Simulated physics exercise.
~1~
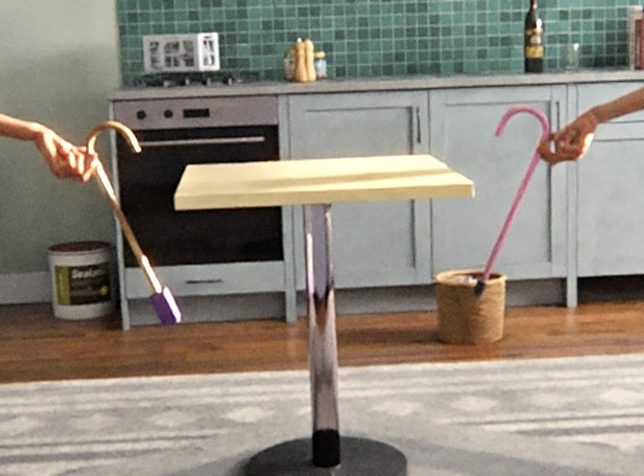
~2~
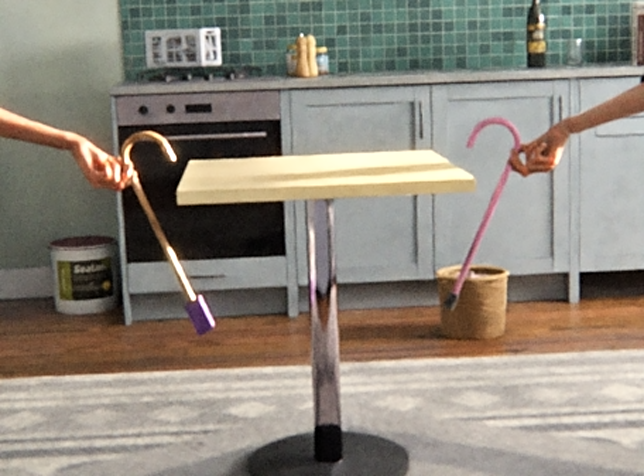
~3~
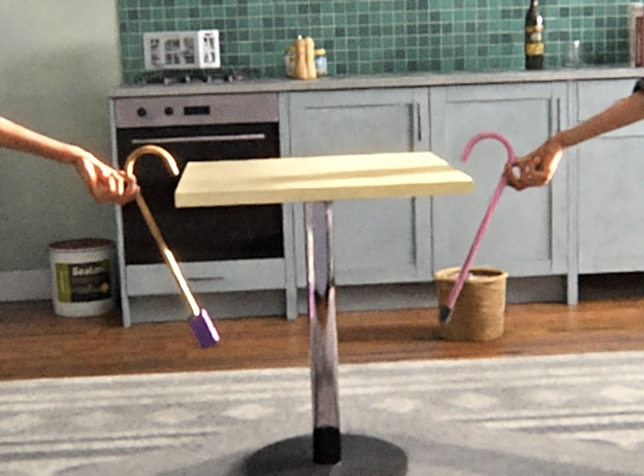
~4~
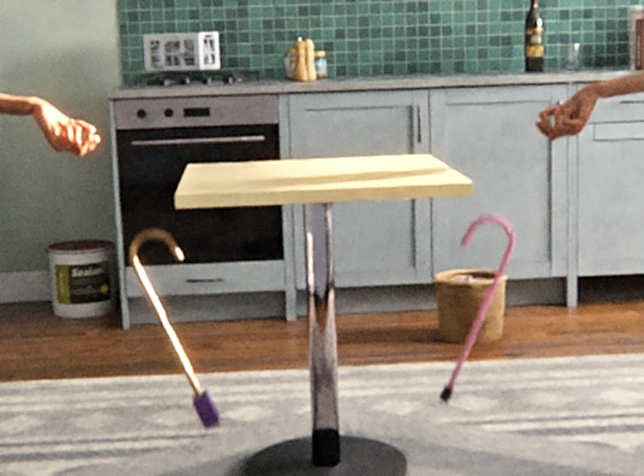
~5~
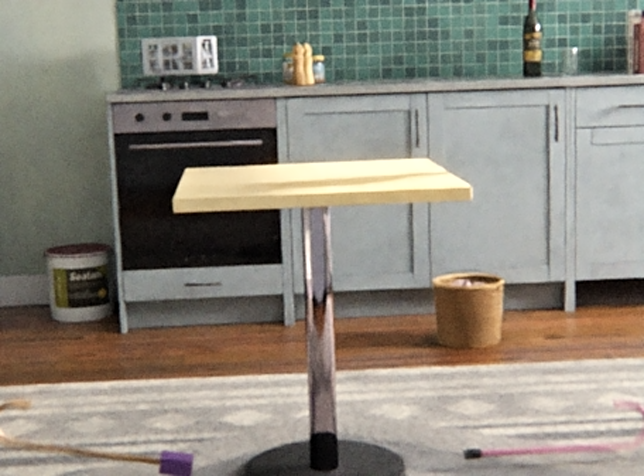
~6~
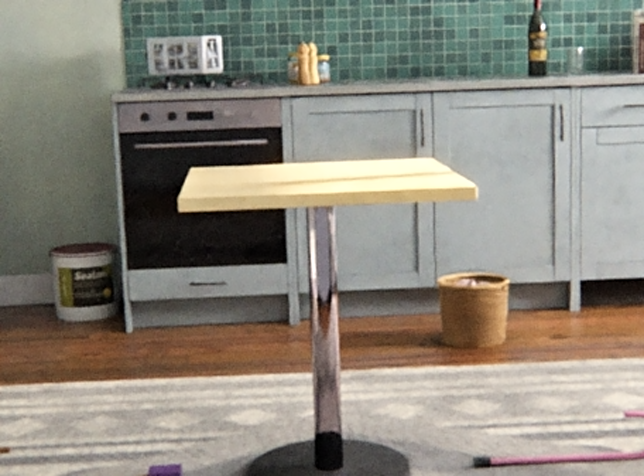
Two hooked canes, released by hands on either side of a table, drop to the floor.
